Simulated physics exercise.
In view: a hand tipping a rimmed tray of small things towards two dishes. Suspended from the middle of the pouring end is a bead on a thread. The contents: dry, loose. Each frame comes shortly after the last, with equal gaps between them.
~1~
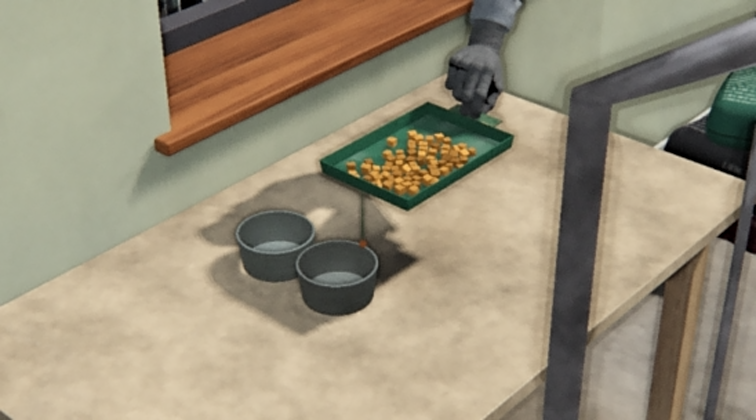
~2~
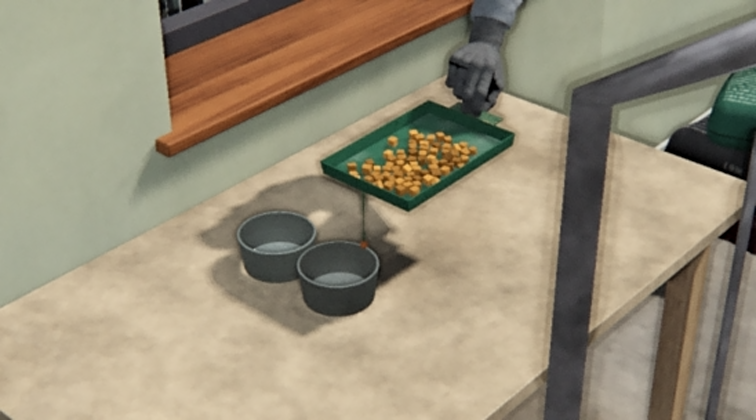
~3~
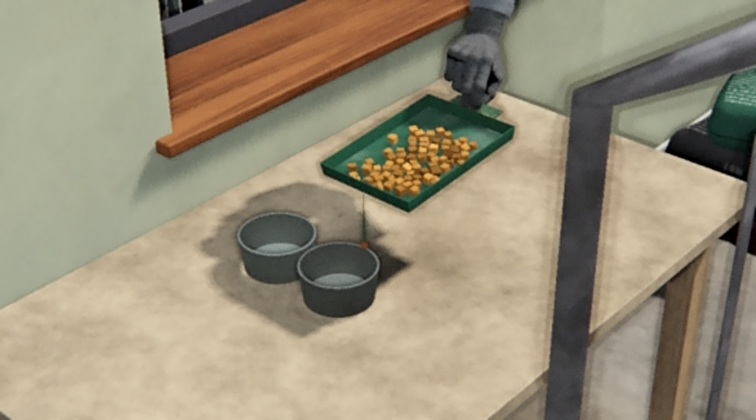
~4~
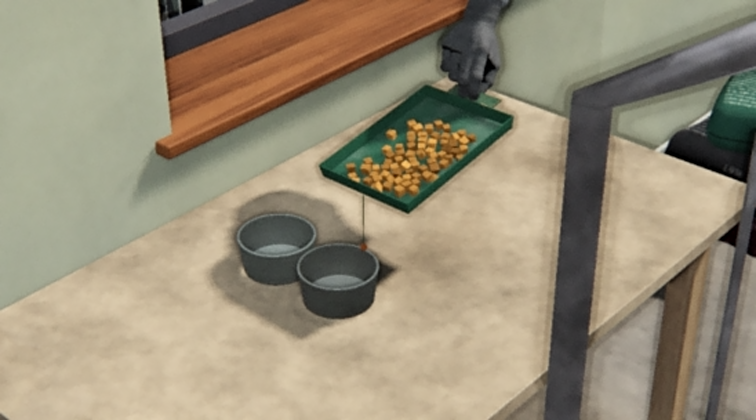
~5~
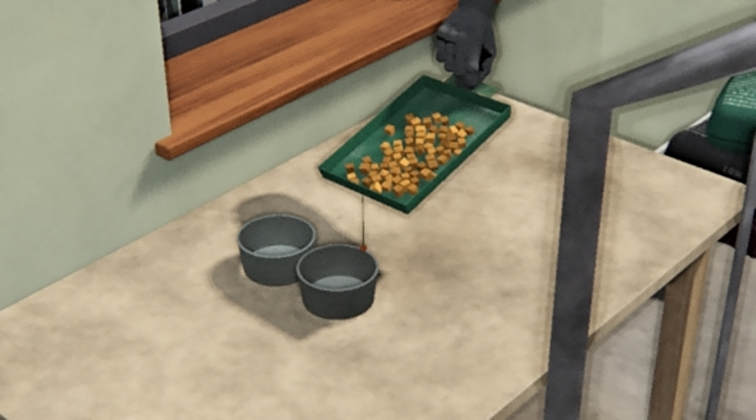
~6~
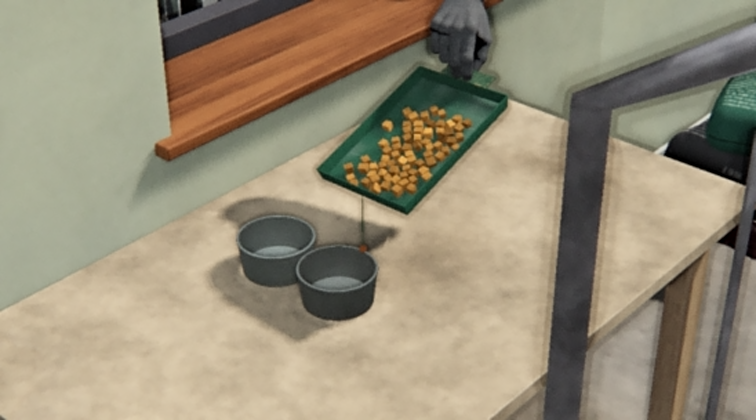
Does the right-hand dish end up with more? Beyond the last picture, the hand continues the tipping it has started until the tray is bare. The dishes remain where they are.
More will pour into the dish on the right side.
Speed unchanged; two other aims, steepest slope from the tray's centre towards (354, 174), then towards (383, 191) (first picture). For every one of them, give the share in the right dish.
About 40 % and about 30 %.
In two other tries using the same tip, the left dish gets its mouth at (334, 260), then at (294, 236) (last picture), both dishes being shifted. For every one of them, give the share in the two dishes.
Around 40 percent the first time, around 40 percent the second.
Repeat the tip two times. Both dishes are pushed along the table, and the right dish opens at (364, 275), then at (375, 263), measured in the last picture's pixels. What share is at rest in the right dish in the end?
About 30% on the first try and 10% on the second.
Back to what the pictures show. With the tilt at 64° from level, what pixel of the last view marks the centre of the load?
I'd put the middle close to (373, 165).
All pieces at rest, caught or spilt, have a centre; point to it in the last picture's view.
At about (322, 309), give or take.
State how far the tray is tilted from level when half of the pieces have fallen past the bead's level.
Near 120 degrees.
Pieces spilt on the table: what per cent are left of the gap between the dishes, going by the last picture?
It amounts to some 50 percent.
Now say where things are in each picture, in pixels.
The first picture shows corners of the pouring end (322, 160) and (408, 198), level; middle of the load (413, 167), croutons; left dish (249, 260); right dish (310, 293); bead on its thread (363, 244).
The second picture shows corners of the pouring end (323, 161) and (408, 199), level; middle of the load (414, 166).
The third picture shows corners of the pouring end (323, 162) and (408, 200), tipped barely, level across its low end; middle of the load (414, 165).
The fourth picture shows corners of the pouring end (321, 165) and (407, 202), tipped a little, level across its low end; middle of the load (413, 162).
The fifth picture shows corners of the pouring end (320, 167) and (405, 203), tipped a little, level across its low end; middle of the load (412, 158).
The sixth picture shows corners of the pouring end (319, 168) and (404, 205), tipped clearly, level across its low end; middle of the load (410, 155); left dish (249, 265); right dish (310, 298).
Just after the last frame, tray tipped steeply; every one on the tray.
A moment on, tray tipped past a quarter turn; every one on the tray.
Further on, tray tipped past a quarter turn; roughly half in the right dish; just a few in the left dish; roughly half outside both; just a few in the air.
When it is over, tray tipped past a quarter turn; roughly half in the right dish; just a few in the left dish; roughly half outside both; just a few in the air.
